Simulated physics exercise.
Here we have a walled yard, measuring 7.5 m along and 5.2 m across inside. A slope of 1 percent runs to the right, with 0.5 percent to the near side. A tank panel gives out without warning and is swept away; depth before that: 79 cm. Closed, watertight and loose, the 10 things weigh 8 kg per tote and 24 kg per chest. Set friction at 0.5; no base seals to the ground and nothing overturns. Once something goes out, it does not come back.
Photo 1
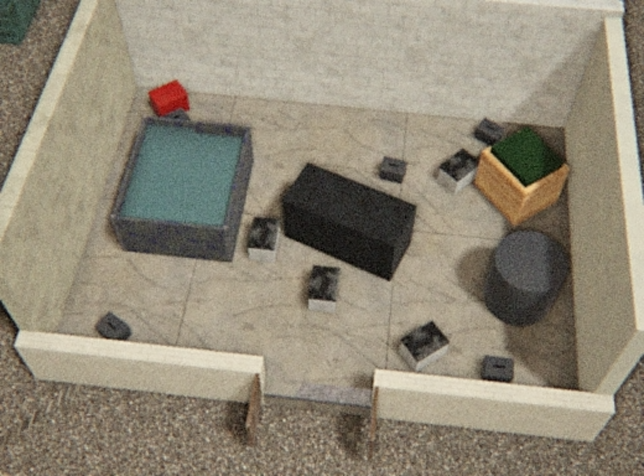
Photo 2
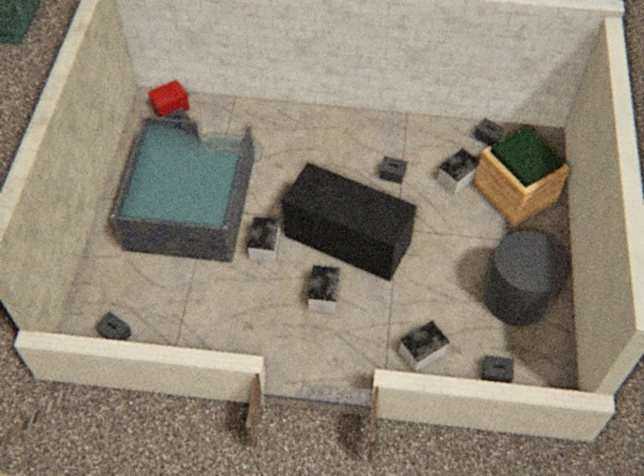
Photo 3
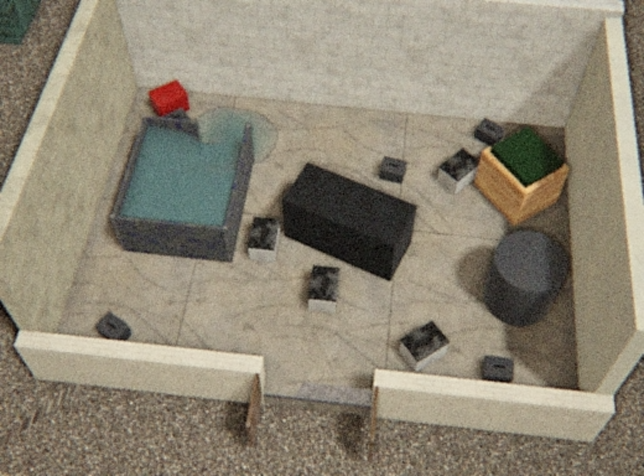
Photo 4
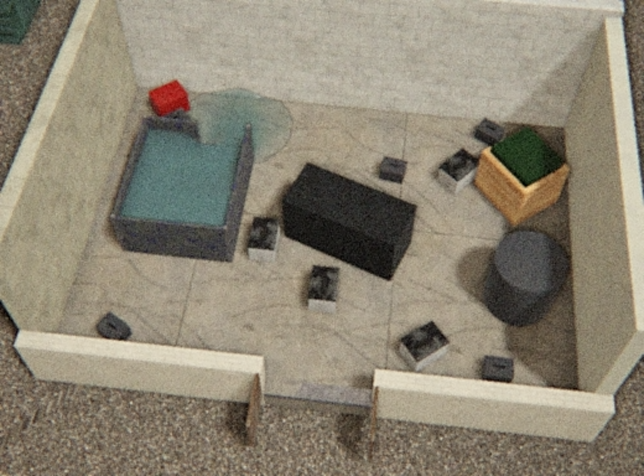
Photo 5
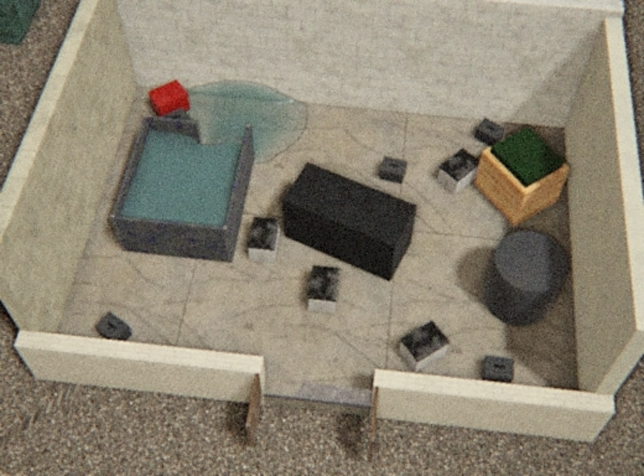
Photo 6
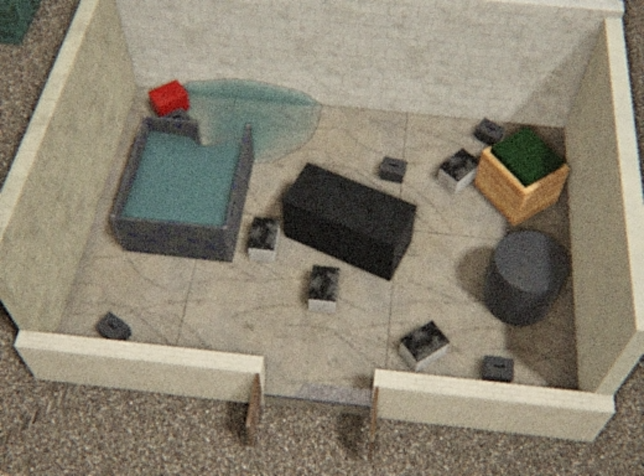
Water pours through a gap in the grey tank's back wall and spreads across the floor.
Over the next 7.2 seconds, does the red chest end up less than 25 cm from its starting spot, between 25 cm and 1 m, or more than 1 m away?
It budges a great deal.
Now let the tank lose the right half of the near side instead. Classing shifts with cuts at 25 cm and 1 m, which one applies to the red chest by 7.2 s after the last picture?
Had it gone that way, the red chest would drift slightly.
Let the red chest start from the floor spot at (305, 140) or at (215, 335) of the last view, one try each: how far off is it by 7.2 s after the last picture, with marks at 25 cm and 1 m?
Order of tries: It scoots a modest distance; it keeps its spot.
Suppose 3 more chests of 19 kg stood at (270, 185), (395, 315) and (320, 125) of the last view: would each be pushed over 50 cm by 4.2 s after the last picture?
Within it, within it, beyond it.
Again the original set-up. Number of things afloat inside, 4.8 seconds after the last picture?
Then: 2.
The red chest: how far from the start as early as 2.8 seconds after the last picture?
Roughly 350 centimetres by that point.
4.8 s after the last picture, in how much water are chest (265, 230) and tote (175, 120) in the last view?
First about 0 cm, second about 10 cm.
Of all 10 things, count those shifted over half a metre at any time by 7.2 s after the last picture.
I make it 7.
Then, 0.9 s after the last picture the red chest is near (140, 110), 0.6 m from its start, aground; 0 of 10 are out; 0 afloat.
Then, 2.8 s after the last picture the red chest is near (91, 272), 3.6 m from its start, aground; 0 of 10 are out; 2 afloat.
Then, 4.8 s after the last picture the red chest is near (167, 308), 4.2 m from its start, aground; 0 of 10 are out; 2 afloat.
Then, 7.2 s after the last picture the red chest is near (173, 306), 4.1 m from its start, aground; 0 of 10 are out; 3 afloat.
